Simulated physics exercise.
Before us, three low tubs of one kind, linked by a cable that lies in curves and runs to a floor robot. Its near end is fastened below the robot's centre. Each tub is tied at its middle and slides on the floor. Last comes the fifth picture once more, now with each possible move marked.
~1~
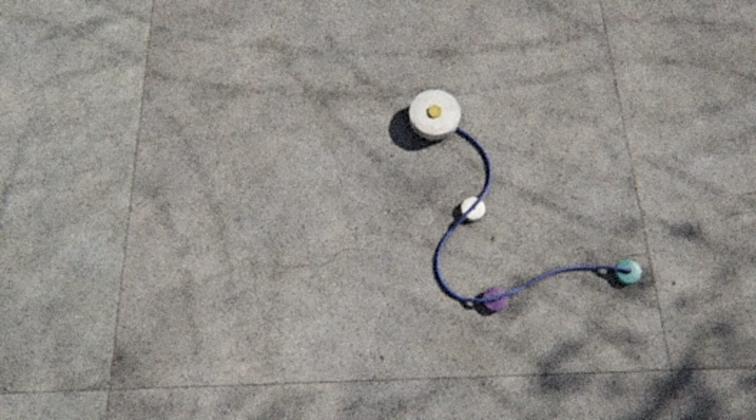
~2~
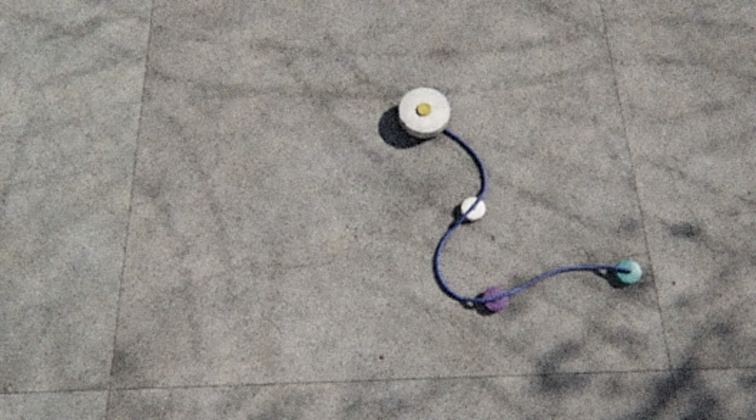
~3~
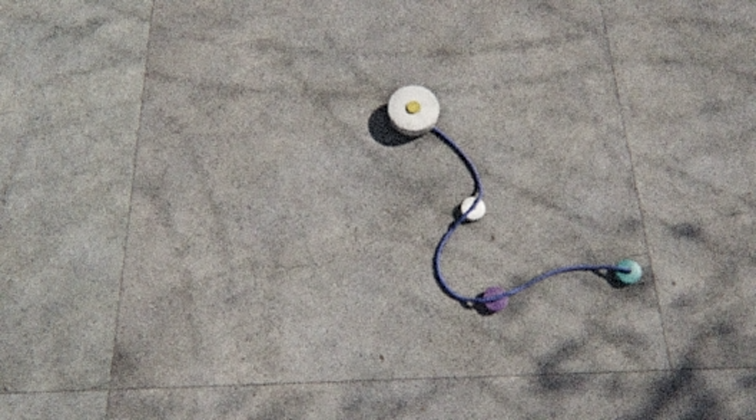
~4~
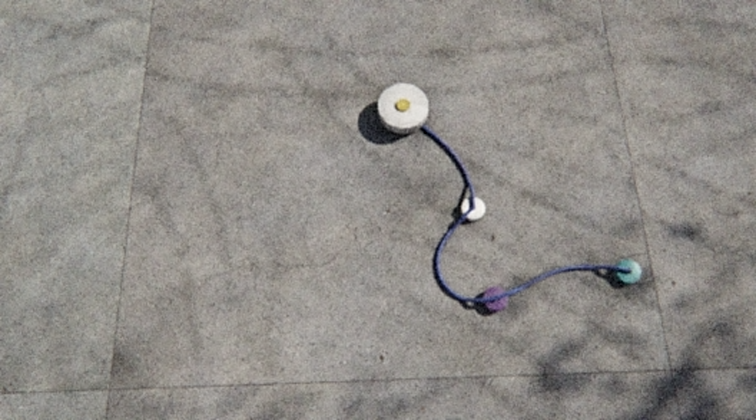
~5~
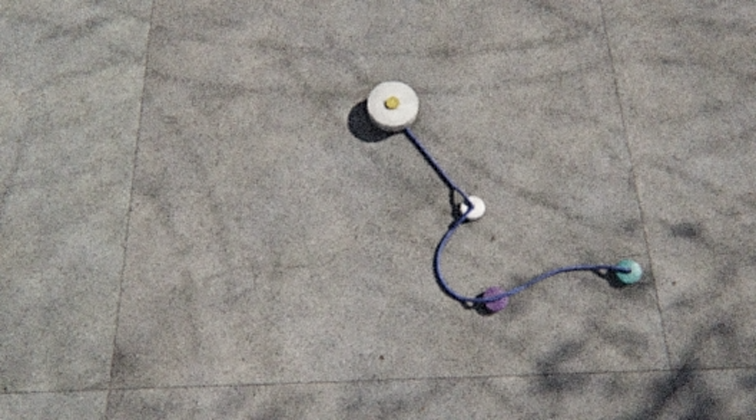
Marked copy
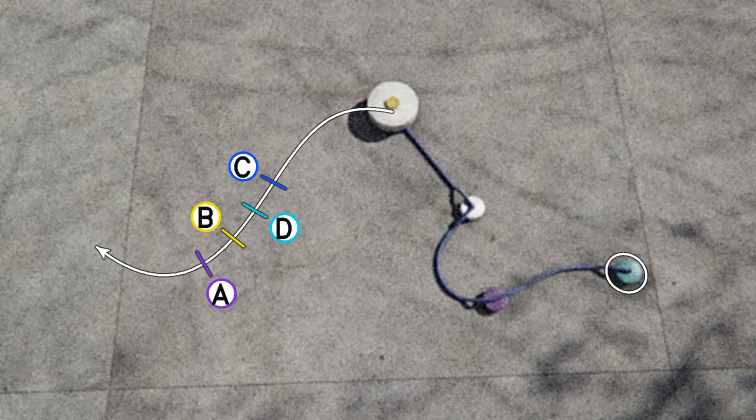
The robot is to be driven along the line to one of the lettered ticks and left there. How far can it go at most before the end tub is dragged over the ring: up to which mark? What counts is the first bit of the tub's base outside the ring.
Up to mark A.
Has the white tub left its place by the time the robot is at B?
Yes.
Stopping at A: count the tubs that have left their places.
By then, two.
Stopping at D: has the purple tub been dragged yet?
No.
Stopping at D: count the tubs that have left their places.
By then, one.
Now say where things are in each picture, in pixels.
The first picture shows robot (434, 116); turquoise tub (628, 272); purple tub (495, 299).
The second picture shows robot (424, 114); purple tub (495, 299).
The third picture shows robot (413, 112); turquoise tub (628, 272).
The fourth picture shows robot (403, 109); white tub (473, 209).
The fifth picture shows robot (393, 107); white tub (472, 208); turquoise tub (628, 272); purple tub (495, 299).
On the copy, A at (204, 264); B at (233, 238); C at (274, 182); D at (255, 211); the ring at (626, 273); the route from (392, 112) via (257, 207) to (97, 247).
On A. First, robot (311, 129); turquoise tub (628, 272); purple tub (495, 299); white tub (431, 180).
Then, robot (258, 200); turquoise tub (628, 272); purple tub (495, 299); white tub (394, 193).
Finally, robot (201, 261); turquoise tub (627, 272); purple tub (487, 288); white tub (343, 246); the ringed tub at the far end is still in its ring.
By contrast, B is safe but short; C is safe but short; D is safe but short.
